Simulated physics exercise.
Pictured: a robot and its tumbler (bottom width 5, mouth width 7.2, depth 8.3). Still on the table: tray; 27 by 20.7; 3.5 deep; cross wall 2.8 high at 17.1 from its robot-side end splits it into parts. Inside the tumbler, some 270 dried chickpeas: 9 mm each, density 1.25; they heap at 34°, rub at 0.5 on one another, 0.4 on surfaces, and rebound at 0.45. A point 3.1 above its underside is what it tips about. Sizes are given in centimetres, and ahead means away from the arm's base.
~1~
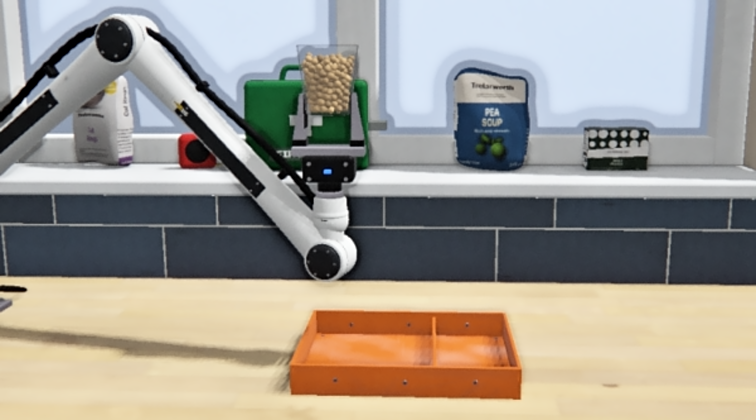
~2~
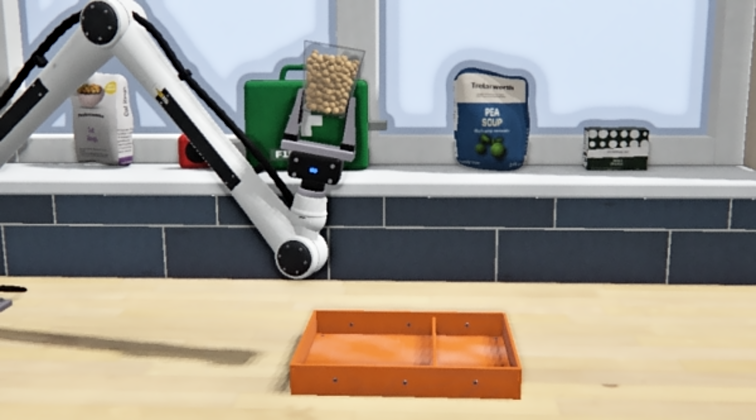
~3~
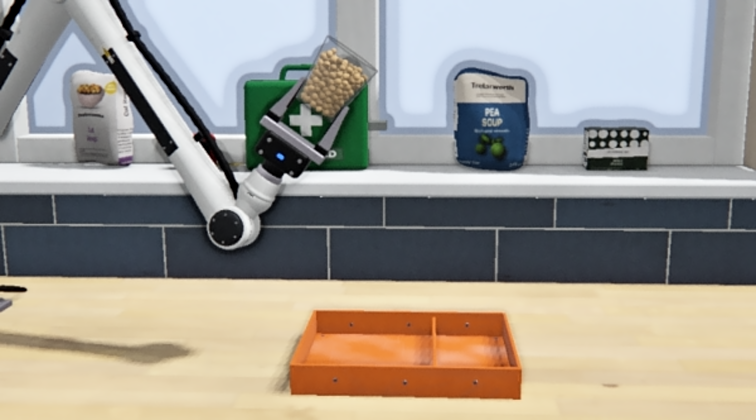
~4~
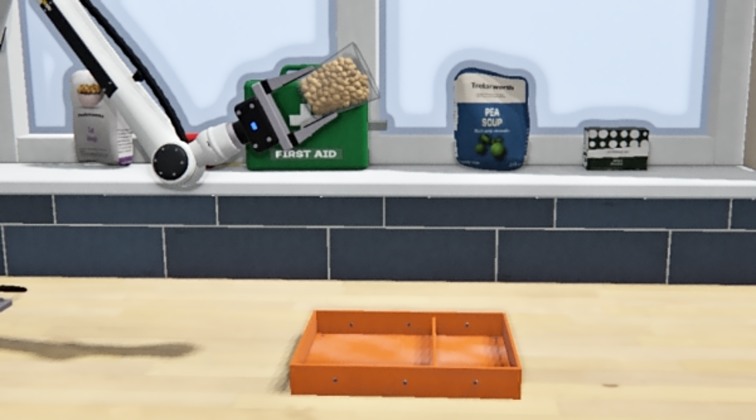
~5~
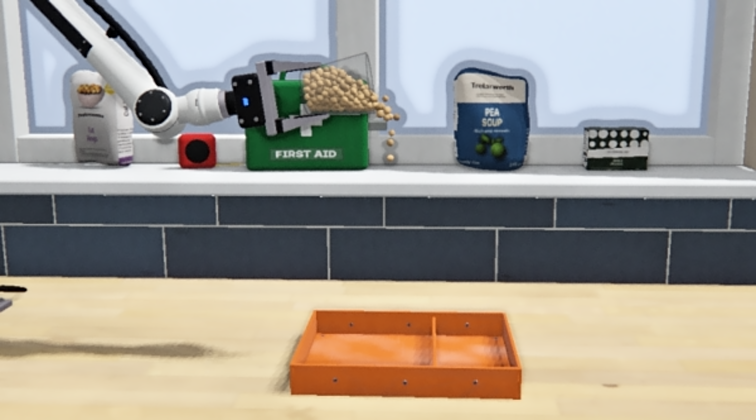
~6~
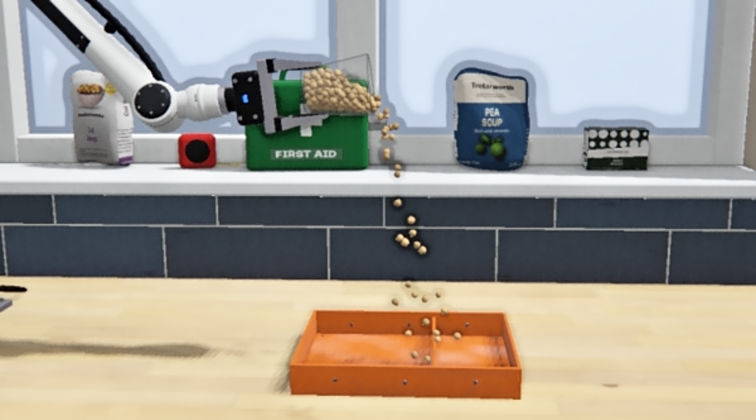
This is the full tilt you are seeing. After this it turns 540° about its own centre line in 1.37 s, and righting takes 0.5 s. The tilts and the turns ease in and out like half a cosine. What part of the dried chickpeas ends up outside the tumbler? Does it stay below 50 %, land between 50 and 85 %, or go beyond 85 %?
It lands between 50 and 85 %.
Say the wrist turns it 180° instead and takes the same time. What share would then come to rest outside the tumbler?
Estimate: Approx. 50 per cent.
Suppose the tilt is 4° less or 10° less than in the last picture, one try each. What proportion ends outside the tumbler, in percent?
I'd expect some 60 per cent, then some 40 per cent.
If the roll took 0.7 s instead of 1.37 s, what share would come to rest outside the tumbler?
It would come to close to 55 per cent.
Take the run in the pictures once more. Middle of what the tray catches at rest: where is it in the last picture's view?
Roughly at pixel (409, 356).
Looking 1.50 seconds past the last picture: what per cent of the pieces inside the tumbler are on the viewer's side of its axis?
My guess would be around 30 per cent.
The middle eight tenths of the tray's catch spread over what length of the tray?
Spread length: Approx. 18 cm.
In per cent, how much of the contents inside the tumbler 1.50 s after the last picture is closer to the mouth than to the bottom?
Near 40 per cent lies in the mouth half.
Then, 0.75 s after the last picture, tipped 84°, highest piece 38 above the table; 146 in the tumbler, 69 in the robot-side part, 22 in the far-side part, 3 on the table or floor, 29 in flight or on a rim.
Then, 1.50 s after the last picture, tipped 72°, highest piece 36 above the table; 136 in the robot-side part, 77 in the tumbler, 44 in the far-side part, 5 on the table or floor, 7 in flight or on a rim.
Then, 2.07 s after the last picture, upright, highest piece 38 above the table; 143 in the robot-side part, 77 in the tumbler, 44 in the far-side part, 5 on the table or floor.
Then, 2.77 s after the last picture, upright, highest piece 38 above the table; 143 in the robot-side part, 77 in the tumbler, 44 in the far-side part, 5 on the table or floor.
Final count, 143 in the robot-side part, 77 in the tumbler, 44 in the far-side part, 5 on the table or floor. That is 71 % outside the tumbler.
